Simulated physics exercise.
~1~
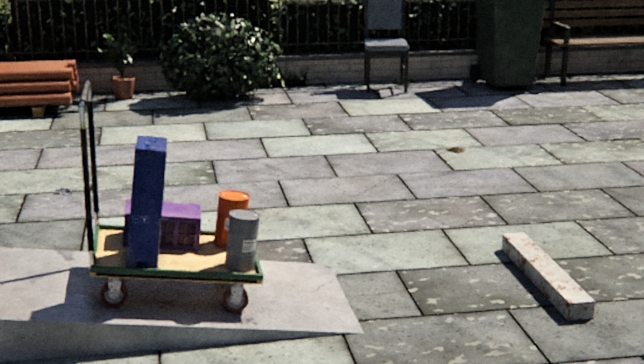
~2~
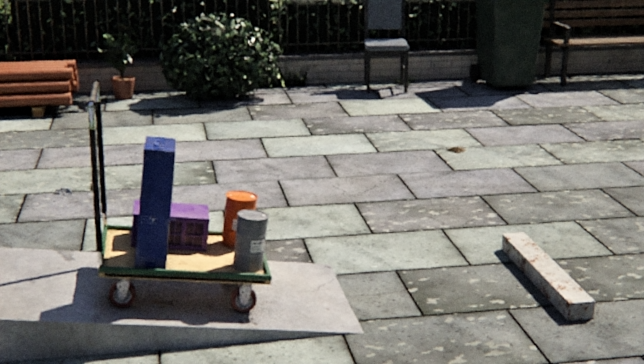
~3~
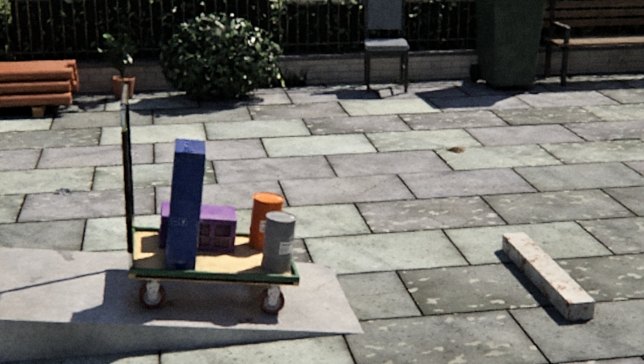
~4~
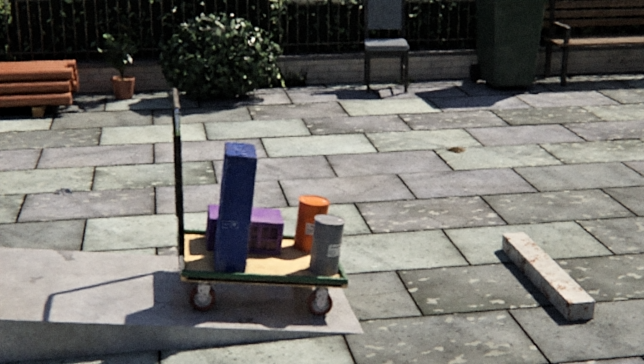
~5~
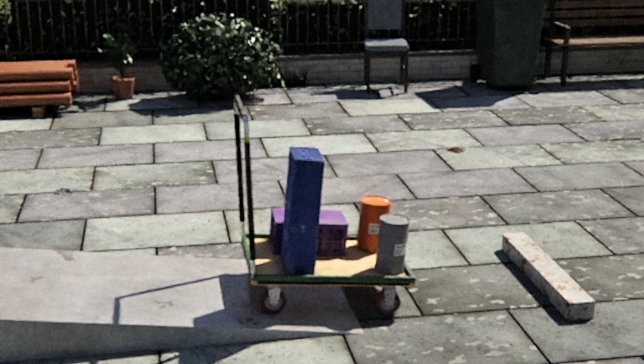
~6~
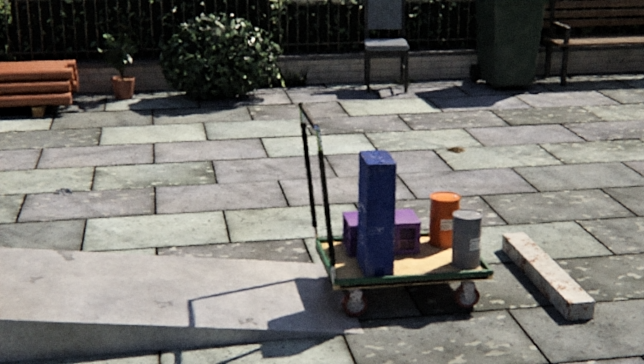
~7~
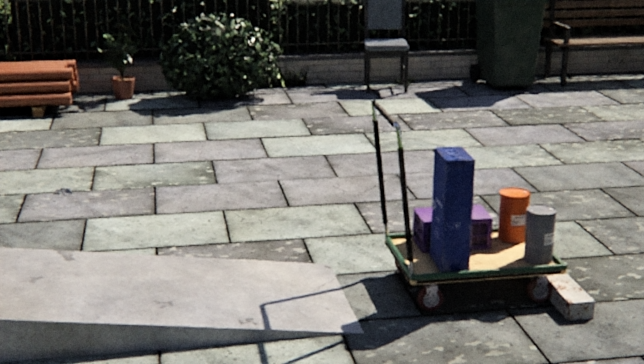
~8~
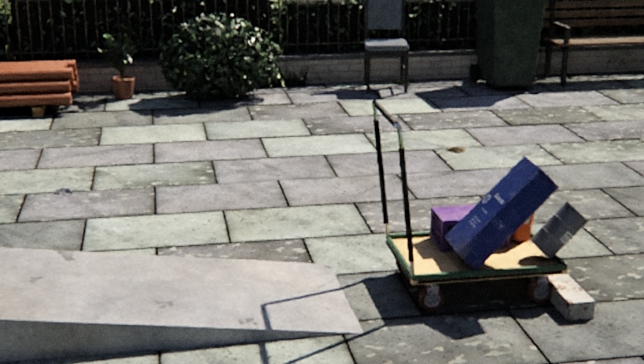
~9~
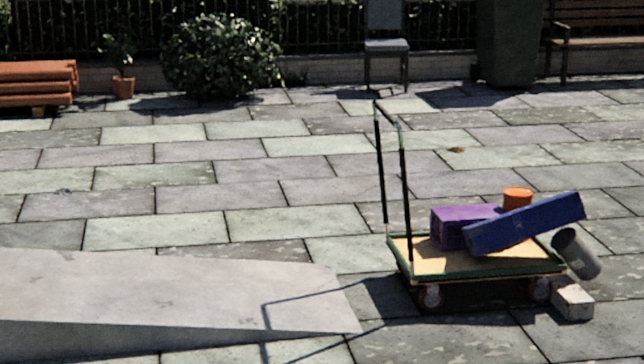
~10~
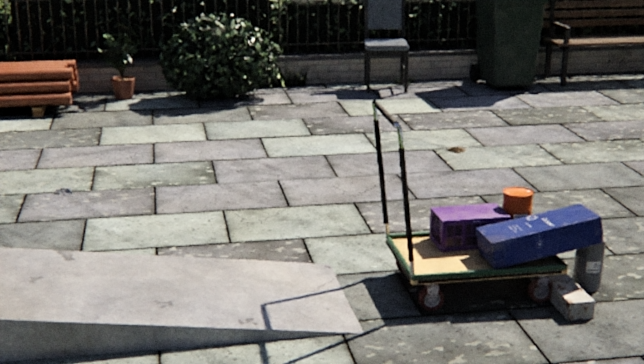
A flat trolley with an upright handle stands on a low stone ramp in a sunlit paved yard, seen from a fixed, slightly raised viewpoint, with a bush, chair and bench behind. It carries a tall blue box, a purple crate, an orange canister and a grey canister. The trolley rolls right, down the ramp and across the paving, until it stops against a pale kerb block. The load tips forward, the blue box toppling and the grey canister pitching over the front edge. The blue box ends lying on the deck beside the crate, the orange canister stays aboard, and the grey canister rests beyond the trolley.
